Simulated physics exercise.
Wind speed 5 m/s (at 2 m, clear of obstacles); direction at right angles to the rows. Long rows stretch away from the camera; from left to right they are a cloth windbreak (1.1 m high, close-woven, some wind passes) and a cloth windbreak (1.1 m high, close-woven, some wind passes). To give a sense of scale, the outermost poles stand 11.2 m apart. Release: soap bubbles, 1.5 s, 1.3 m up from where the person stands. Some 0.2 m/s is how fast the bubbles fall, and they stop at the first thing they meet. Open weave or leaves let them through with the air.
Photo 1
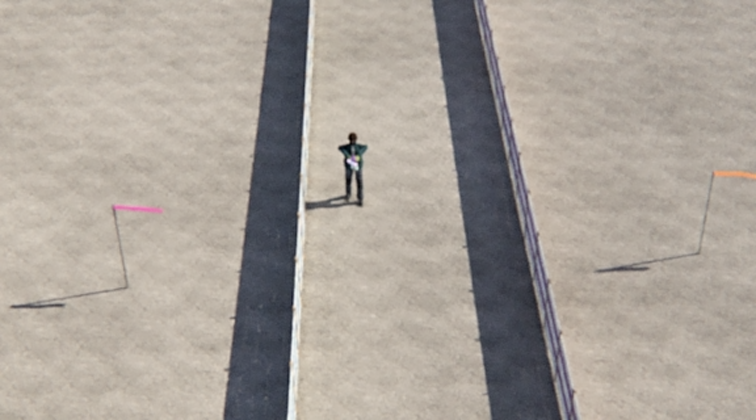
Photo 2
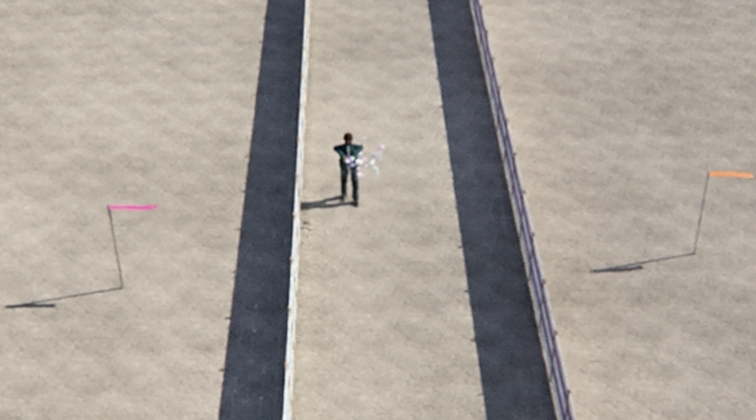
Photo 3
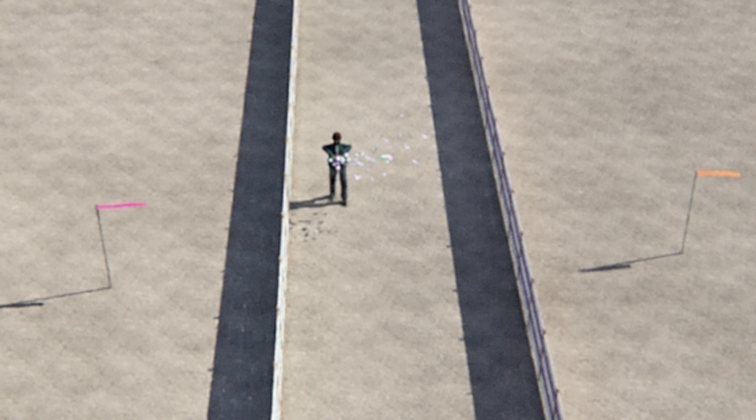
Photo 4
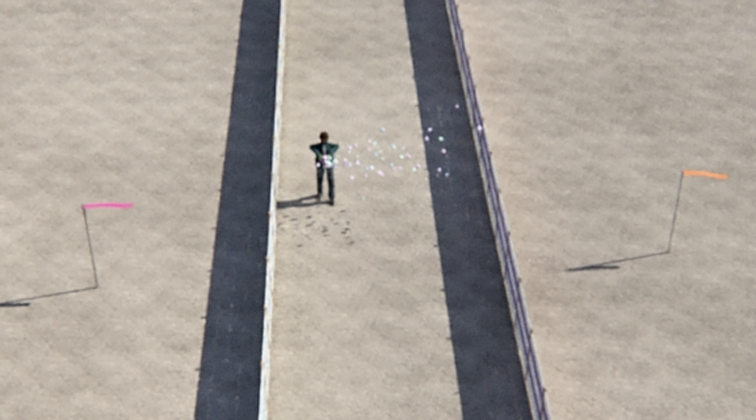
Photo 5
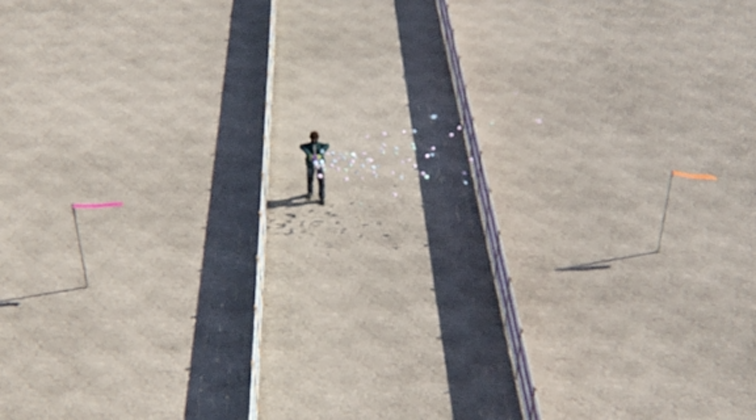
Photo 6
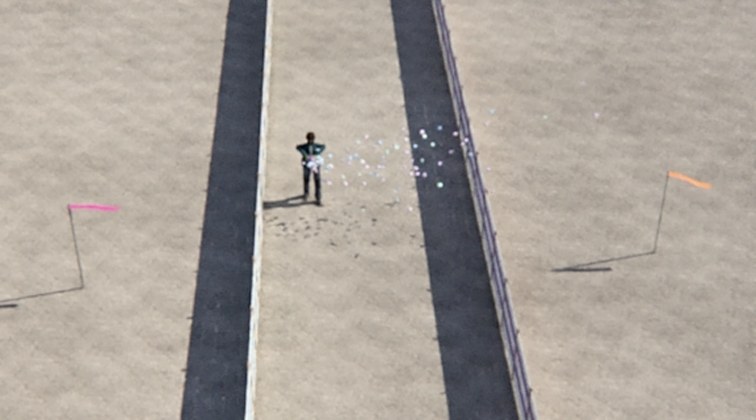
In the video, a person stands between two long, low barriers as soap bubbles stream out and spread rightward, some passing over the right barrier, while pink and orange ribbons on poles blow to the right.
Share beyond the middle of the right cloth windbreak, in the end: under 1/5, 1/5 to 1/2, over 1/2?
Over 1/2.
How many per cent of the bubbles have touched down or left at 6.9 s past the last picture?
I'd say around 60 in a hundred.
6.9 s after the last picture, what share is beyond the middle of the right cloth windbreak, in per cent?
I'd say roughly 85 %.
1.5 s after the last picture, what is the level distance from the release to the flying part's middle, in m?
Around 4.0 metres.
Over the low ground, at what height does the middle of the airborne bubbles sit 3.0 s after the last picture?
I'd put it close to 1.0 metres up.
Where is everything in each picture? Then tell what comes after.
The first frame shows the left ribbon ends at (163, 211), leaning 85 degrees to the right, the bubbles in the air span x = 350 to 360 around y = 165 and it comes from (353, 161).
The second frame shows the bubbles in the air span x = 350 to 385 around y = 160.
The third frame shows the left ribbon ends at (146, 205), leaning 90 degrees to the right, the bubbles in the air span x = 335 to 415 around y = 160 and the top of the right cloth windbreak crosses (507, 167).
The fourth frame shows the right ribbon ends at (727, 176), leaning 80 degrees to the right and the bubbles in the air span x = 325 to 445 around y = 160.
The fifth frame shows the left ribbon ends at (123, 204), leaning 90 degrees to the right and the bubbles in the air span x = 315 to 465 around y = 160.
The sixth frame shows the right ribbon ends at (711, 186), leaning 70 degrees to the right, the bubbles in the air span x = 310 to 490 around y = 165 and the top of the left cloth windbreak crosses (259, 172).
Then, 1.5 s after the last picture, 54 % is beyond the right cloth windbreak; 1 % has touched down or left; the middle of what still flies is 1.2 m above the low ground, near (501, 163).
Then, 3.0 s after the last picture, 75 % is beyond the right cloth windbreak; 14 % has touched down or left; the middle of what still flies is 1.0 m above the low ground, near (692, 165).
Then, 6.9 s after the last picture, 83 % is beyond the right cloth windbreak; 59 % has touched down or left.
Then, 19.0 s after the last picture, 83 % is beyond the right cloth windbreak; 100 % has touched down or left.
Then, 44.0 s after the last picture, 83 % is beyond the right cloth windbreak; 100 % has touched down or left.
